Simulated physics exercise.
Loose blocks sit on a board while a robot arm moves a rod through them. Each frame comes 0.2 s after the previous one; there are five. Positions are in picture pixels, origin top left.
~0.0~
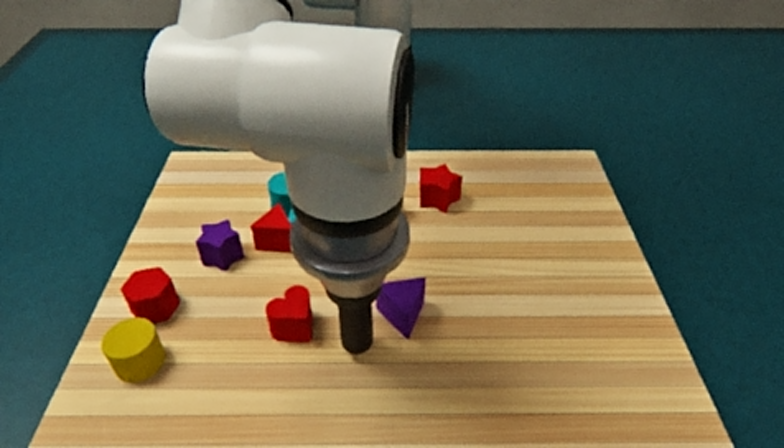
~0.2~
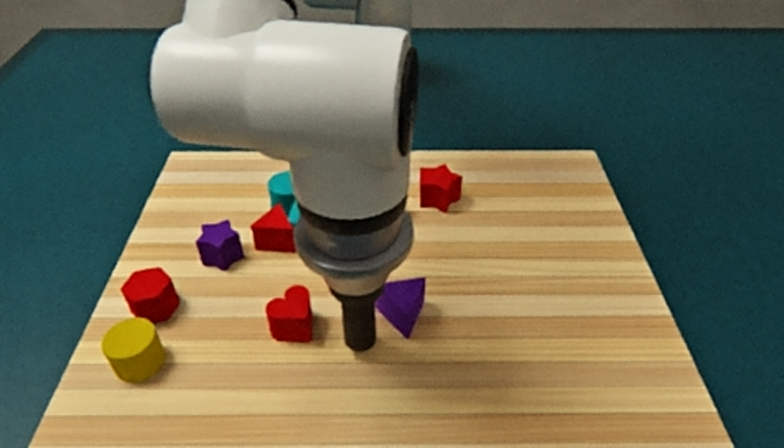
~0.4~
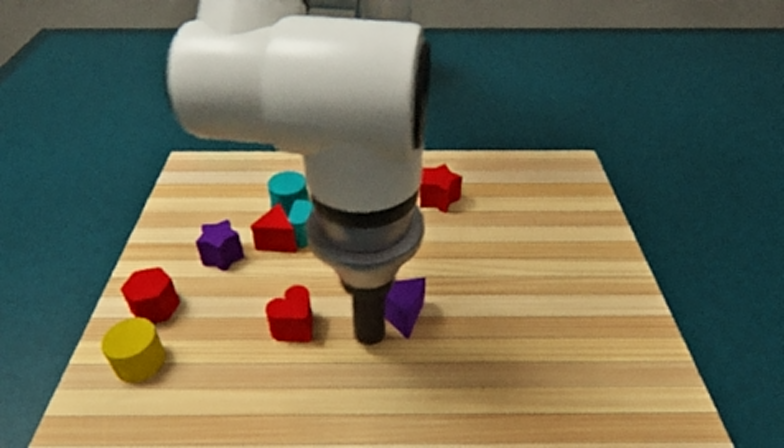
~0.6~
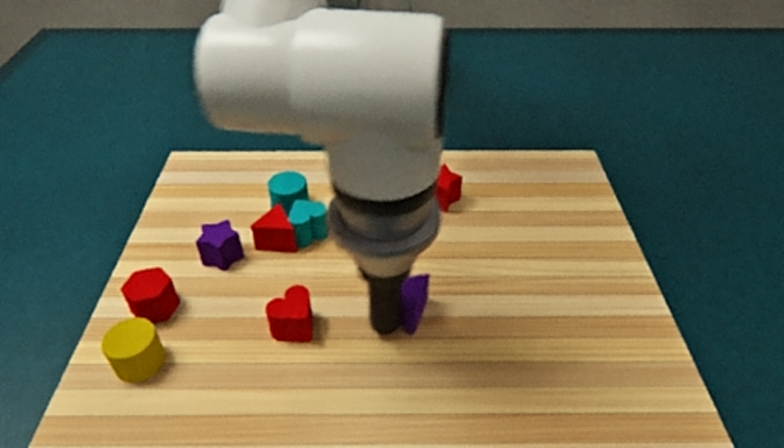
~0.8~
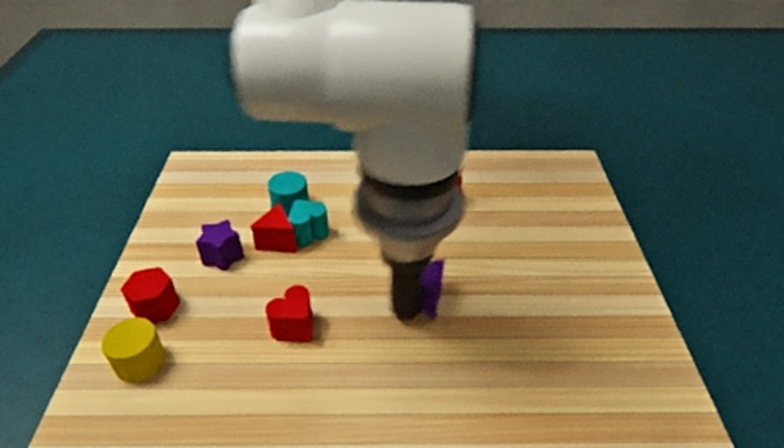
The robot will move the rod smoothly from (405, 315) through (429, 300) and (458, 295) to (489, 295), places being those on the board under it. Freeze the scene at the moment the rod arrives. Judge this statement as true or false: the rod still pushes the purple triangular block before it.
Verdict: False.
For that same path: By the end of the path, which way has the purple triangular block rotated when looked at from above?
Counterclockwise rotation.
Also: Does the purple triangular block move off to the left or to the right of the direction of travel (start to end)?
It's pushed left.
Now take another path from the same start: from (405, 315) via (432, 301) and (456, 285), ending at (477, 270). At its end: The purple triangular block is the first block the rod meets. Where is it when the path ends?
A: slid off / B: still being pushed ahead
Choice B: Still being pushed ahead.
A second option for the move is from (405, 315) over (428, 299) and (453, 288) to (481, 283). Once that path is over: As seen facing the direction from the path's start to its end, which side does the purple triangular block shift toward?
With start-to-end as forward, it shifts left.
What follows on the original path. Halfway along, rod at (444, 289); purple triangular block at (458, 252), turned 25° anticlockwise.
At the end, rod at (490, 288); purple triangular block at (464, 248), turned 40° anticlockwise.
